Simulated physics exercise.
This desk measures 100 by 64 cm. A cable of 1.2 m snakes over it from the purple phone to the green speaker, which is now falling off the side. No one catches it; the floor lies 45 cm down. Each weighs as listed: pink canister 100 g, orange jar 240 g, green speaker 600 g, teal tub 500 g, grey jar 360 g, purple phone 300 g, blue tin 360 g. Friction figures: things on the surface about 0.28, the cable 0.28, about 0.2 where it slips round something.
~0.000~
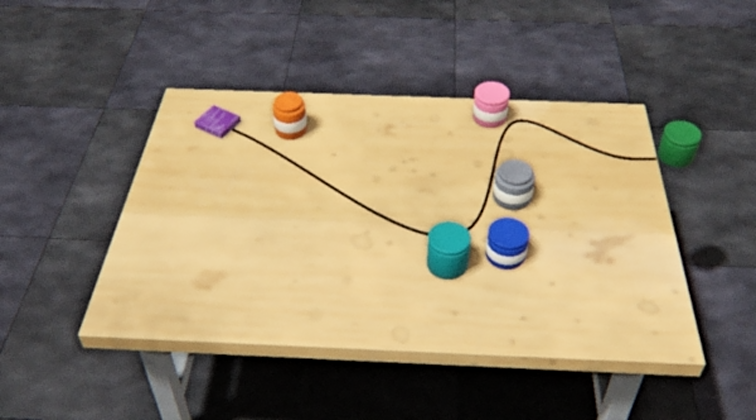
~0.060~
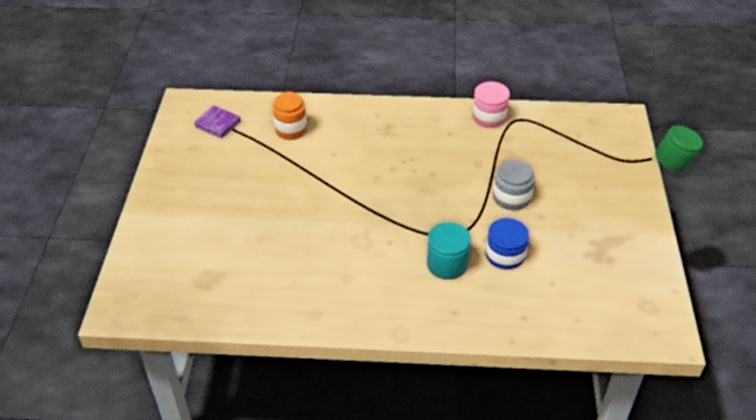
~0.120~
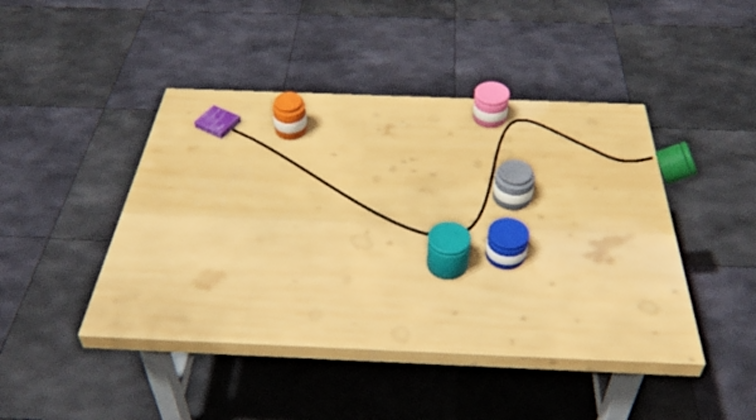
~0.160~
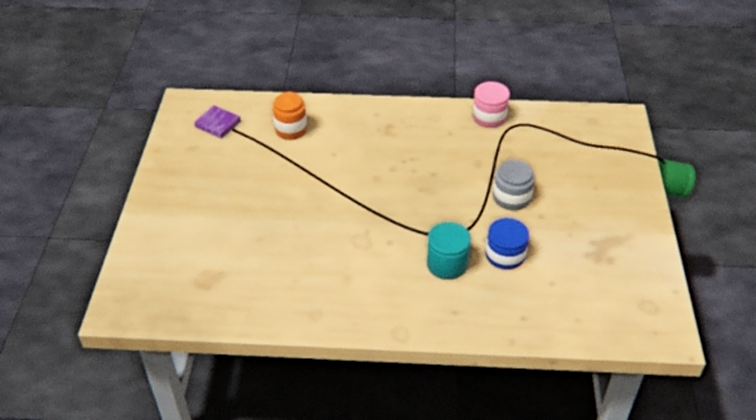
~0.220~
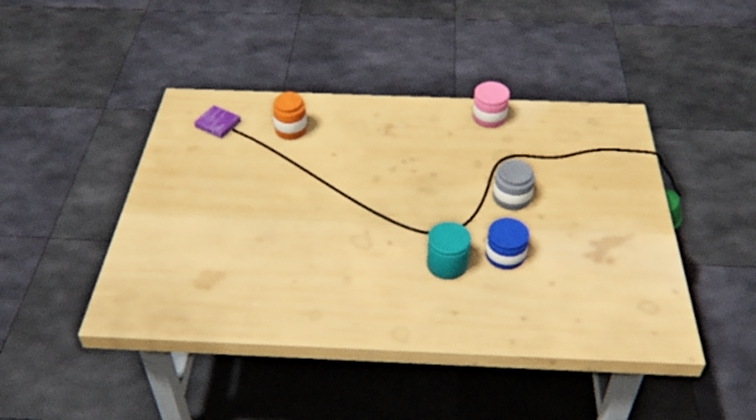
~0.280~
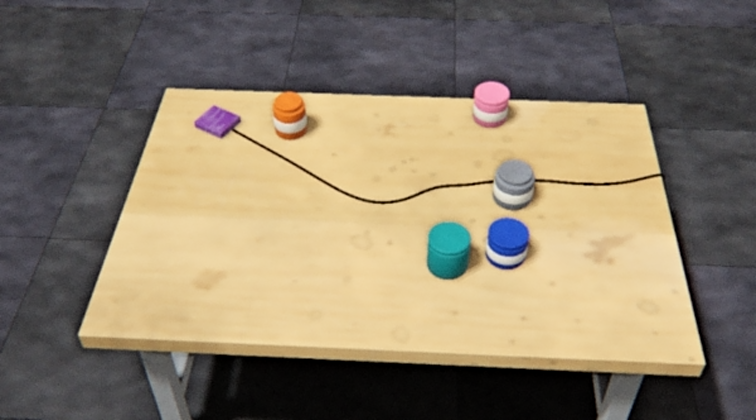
On a wooden table, a green container tied to a black cord tipped over the right edge and dropped out of sight, dragging the cord rightward past the jars while the purple block stayed still.
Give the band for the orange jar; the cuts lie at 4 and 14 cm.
Verdict: The orange jar hardly moves.
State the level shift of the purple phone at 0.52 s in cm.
It sits roughly 10 cm from where it started, seen from above.
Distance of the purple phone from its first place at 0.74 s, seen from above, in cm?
Roughly 10 cm from where it started.
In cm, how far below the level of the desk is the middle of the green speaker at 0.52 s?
Roughly 40 centimetres.
By 0.5 s, the cable's tail end at (282, 132); orange jar 2 cm off its start, purple phone 10 cm off its start, green speaker over the edge.
By 0.7 s, the cable's tail end at (285, 133); orange jar 2 cm off its start, purple phone 11 cm off its start, green speaker over the edge.
By 1.0 s, the cable's tail end at (285, 133); orange jar 2 cm off its start at (294, 94), purple phone 11 cm off its start at (265, 131), green speaker over the edge.
By 1.2 s, the cable's tail end at (285, 133); orange jar 2 cm off its start, purple phone 11 cm off its start, green speaker over the edge.
By 2.4 s, the cable's tail end at (285, 133); orange jar 2 cm off its start at (294, 94), purple phone 11 cm off its start at (265, 131), green speaker over the edge.
